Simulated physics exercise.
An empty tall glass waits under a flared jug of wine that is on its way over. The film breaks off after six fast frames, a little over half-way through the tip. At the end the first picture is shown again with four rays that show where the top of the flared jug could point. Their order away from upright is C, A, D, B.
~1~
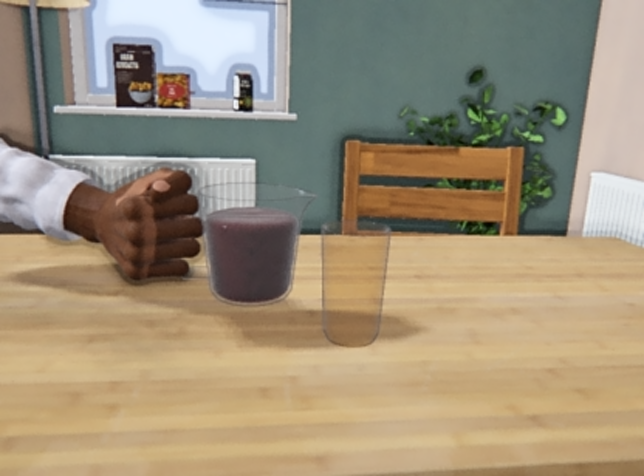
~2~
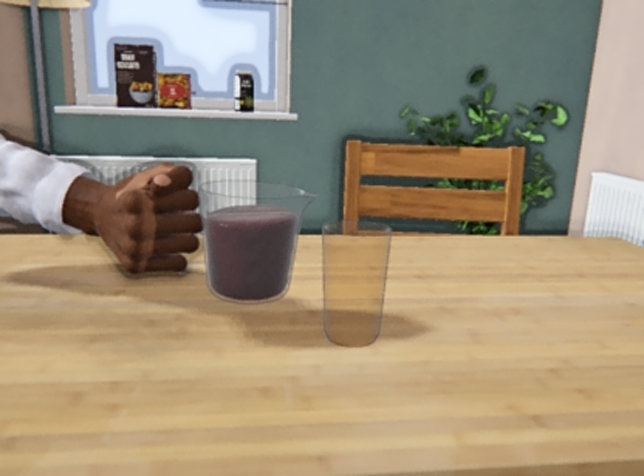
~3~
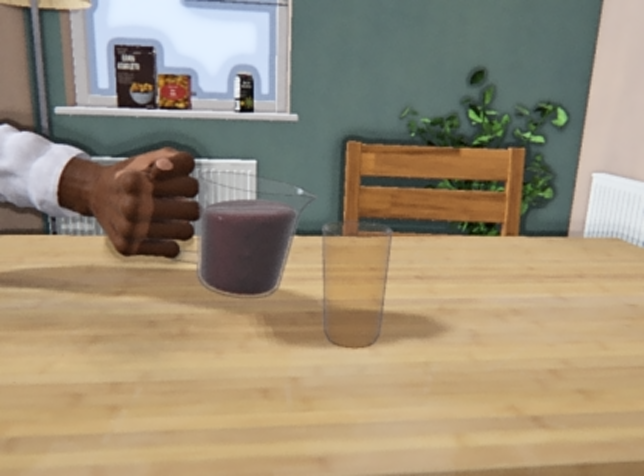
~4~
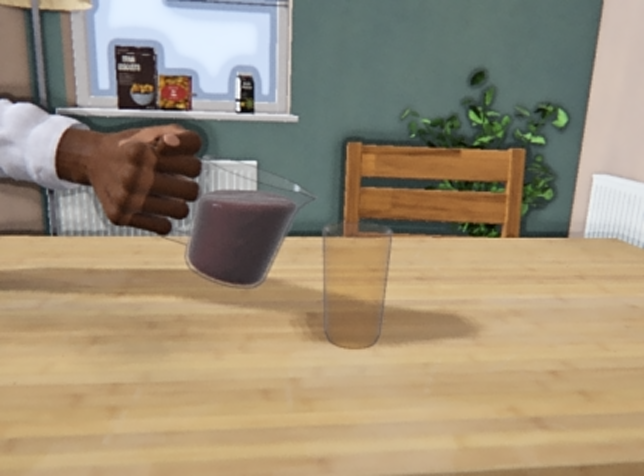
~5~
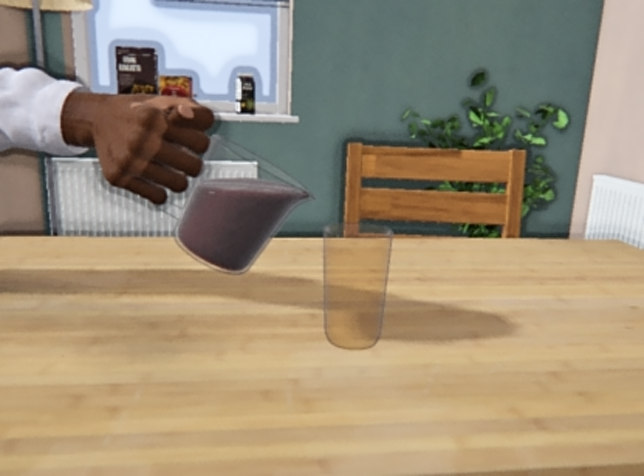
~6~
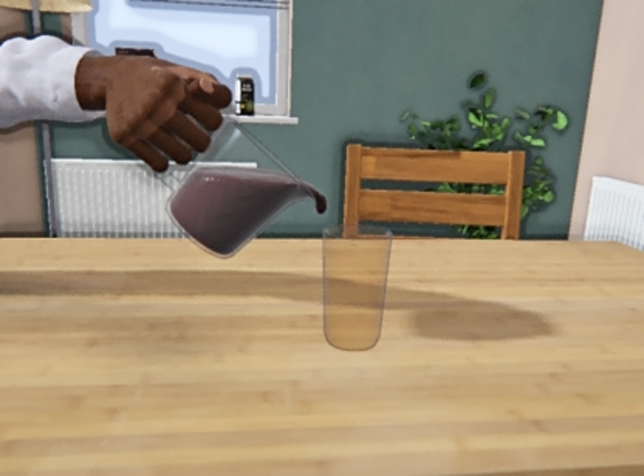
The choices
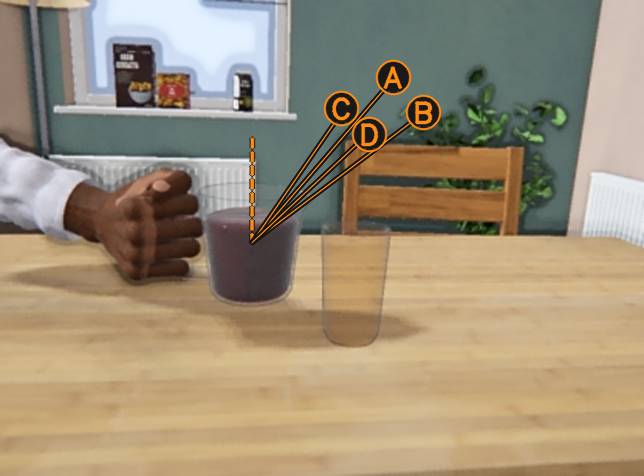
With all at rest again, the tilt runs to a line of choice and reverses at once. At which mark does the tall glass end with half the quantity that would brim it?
Choose B.
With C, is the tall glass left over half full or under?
Under half.
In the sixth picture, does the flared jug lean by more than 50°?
No.
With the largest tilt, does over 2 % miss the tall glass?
No.
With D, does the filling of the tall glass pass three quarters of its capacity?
No.
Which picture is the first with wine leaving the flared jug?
In picture 6.
In orange, A at (382, 91); B at (409, 123); C at (333, 124); D at (356, 144).
For mark A, the tall glass ends with about 20 % of what it can hold.
For mark B, the tall glass ends with about 47 % of what it can hold.
For mark C, the tall glass ends with about 10 % of what it can hold.
For mark D, the tall glass ends with about 32 % of what it can hold.
